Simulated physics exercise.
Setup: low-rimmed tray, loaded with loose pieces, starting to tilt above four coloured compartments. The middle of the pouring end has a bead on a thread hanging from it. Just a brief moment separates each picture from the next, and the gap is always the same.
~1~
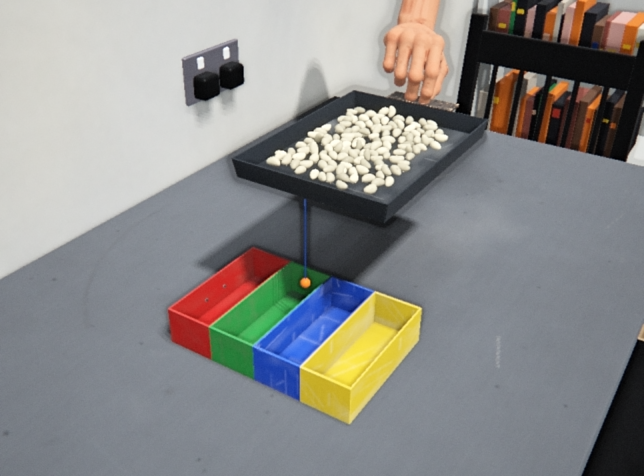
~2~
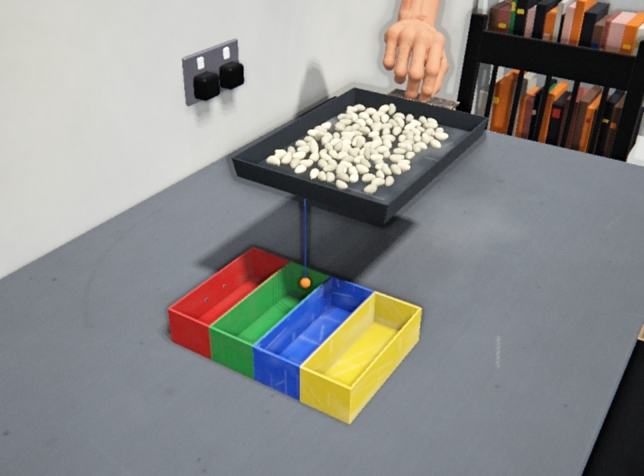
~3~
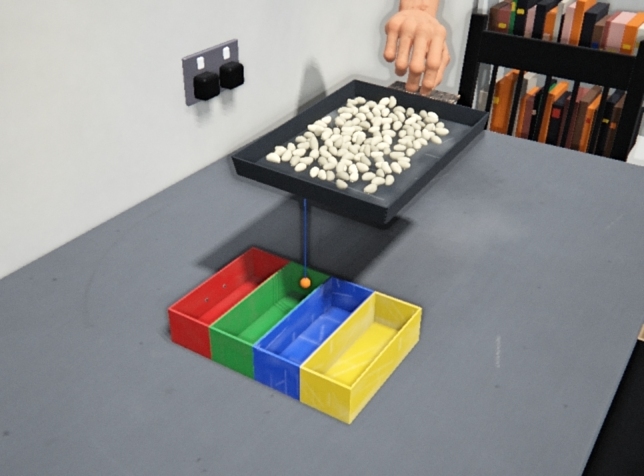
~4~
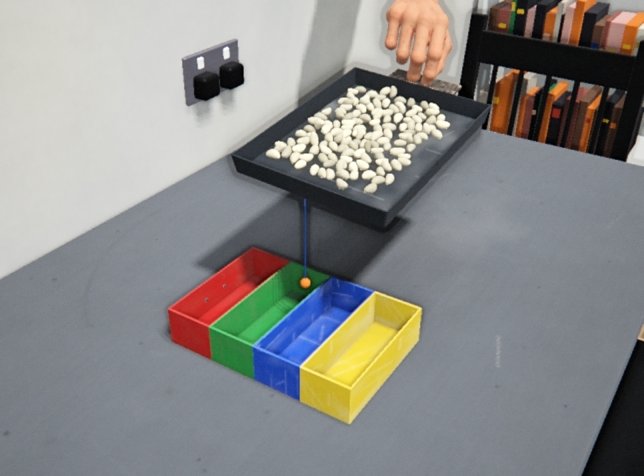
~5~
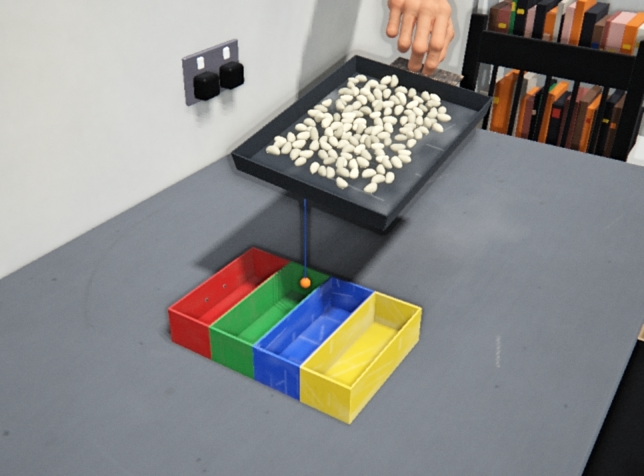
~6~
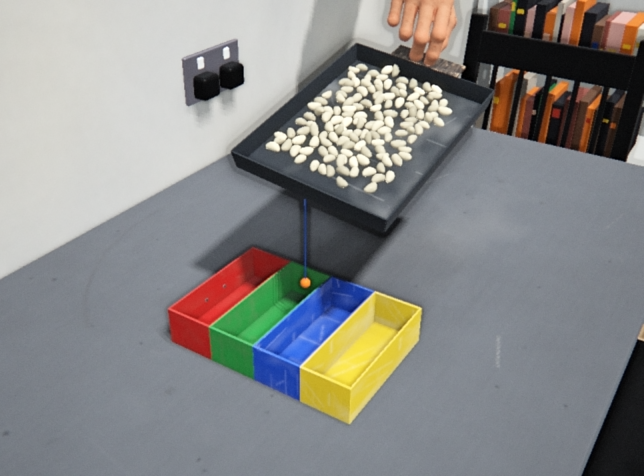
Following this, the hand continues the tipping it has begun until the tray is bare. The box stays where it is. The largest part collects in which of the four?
In the yellow cell.
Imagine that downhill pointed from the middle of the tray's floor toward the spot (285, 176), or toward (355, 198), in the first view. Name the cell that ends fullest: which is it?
Case 1 - red. Case 2 - that yellow cell.
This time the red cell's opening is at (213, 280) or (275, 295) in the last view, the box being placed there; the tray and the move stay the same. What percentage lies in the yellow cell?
Some 70 percent in the first case, 10 percent in the second.
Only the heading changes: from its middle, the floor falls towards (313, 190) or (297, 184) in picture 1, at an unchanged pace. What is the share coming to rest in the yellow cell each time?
I'd put it at some 10 % and then some 0 %.
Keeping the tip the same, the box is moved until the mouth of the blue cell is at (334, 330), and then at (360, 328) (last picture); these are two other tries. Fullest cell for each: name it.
Placing A: That blue cell / placing B: Blue.
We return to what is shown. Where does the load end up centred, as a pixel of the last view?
(365, 352).
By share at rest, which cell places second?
That would be blue, just behind the top one.
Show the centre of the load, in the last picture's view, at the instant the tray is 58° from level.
Check around (374, 153) in the last picture.
Soon after the last picture, tray tipped steeply; all on the tray.
A little later, tray tipped right over; nearly all on the tray; a stray few in the yellow cell; a stray few falling or outside the box.
Later still, tray tipped past a quarter turn; about two thirds in the yellow cell; about a quarter in the blue cell; a small part falling or outside the box.
At rest, tray tipped past a quarter turn; about two thirds in the yellow cell; about a quarter in the blue cell; none in the green cell; none in the red cell; a small part outside the box.
